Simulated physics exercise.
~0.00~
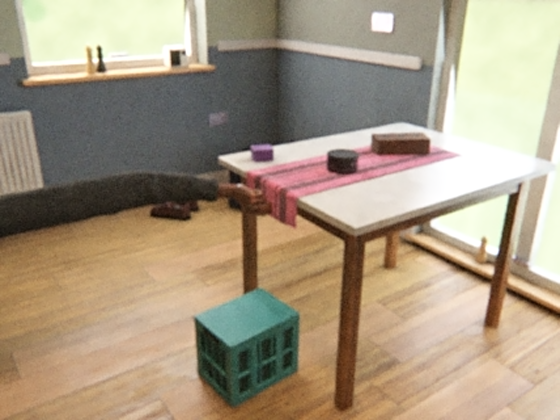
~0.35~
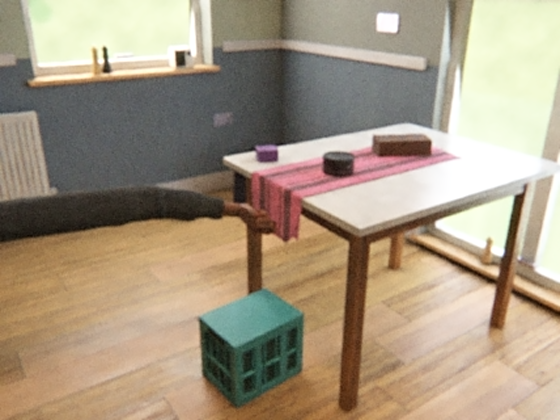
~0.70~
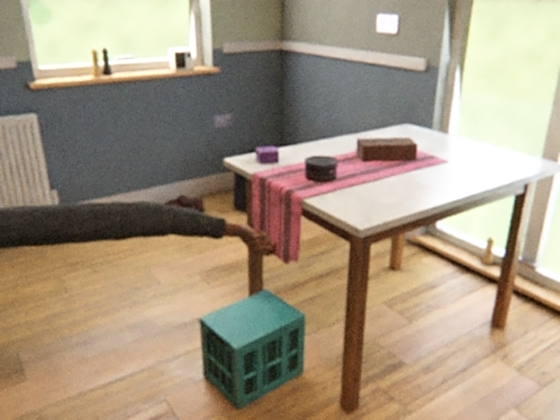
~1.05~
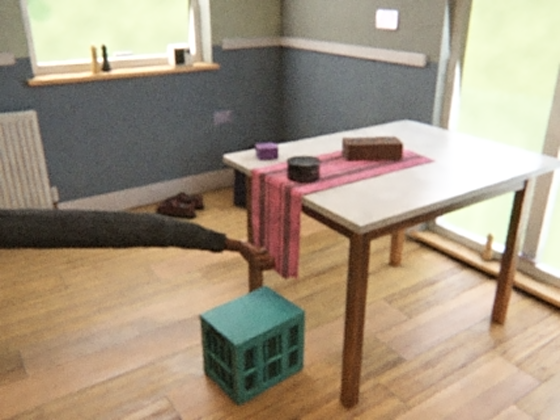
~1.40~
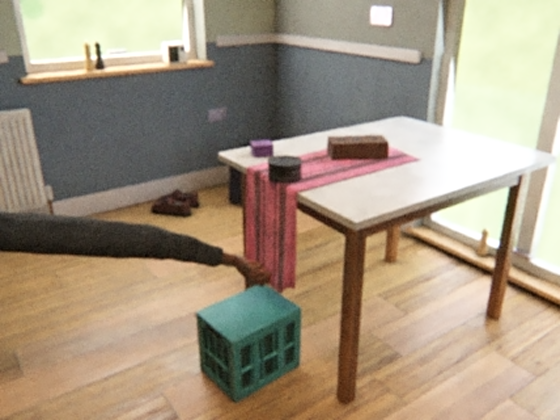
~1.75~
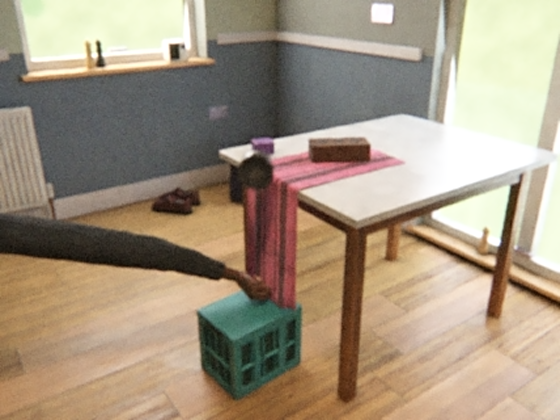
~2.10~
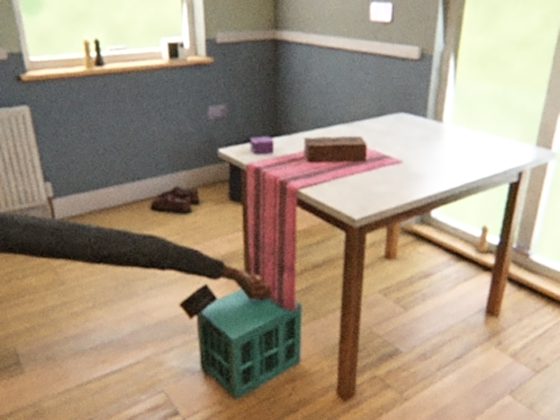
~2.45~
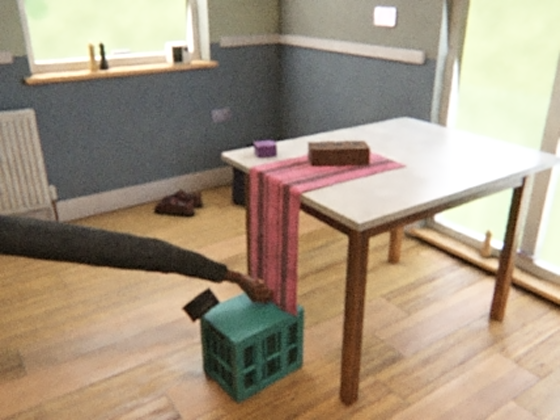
A pink striped tablecloth was slowly pulled down over the table's left end by a hand, carrying a black tub and a brick leftward, until the tub tipped off beside the turquoise crate, while the brick and purple block stayed up.
